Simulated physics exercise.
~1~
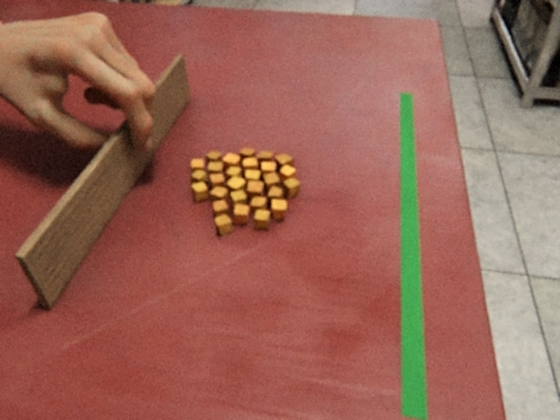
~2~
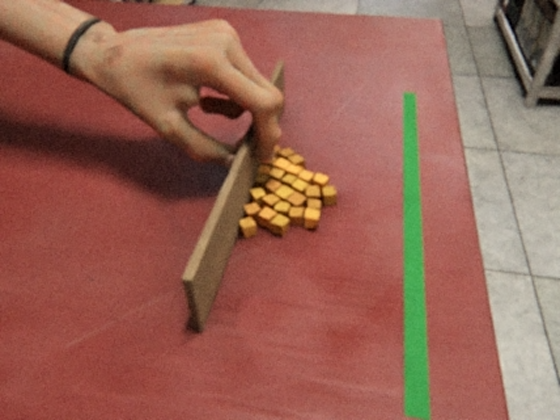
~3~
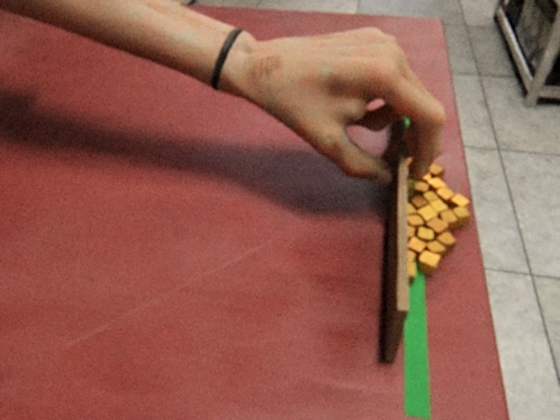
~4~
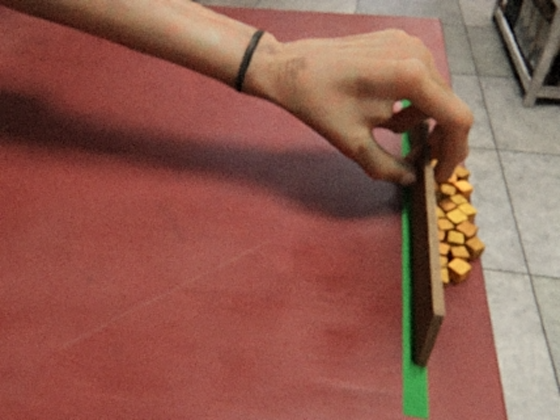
We see a hand pushing an upright, flat brown piece across a red table, sweeping a patch of small yellow-orange cubes to the right. The cubes bunch together and pass the green tape, and the piece ends at the tape with a small part of the heap over the table's edge.
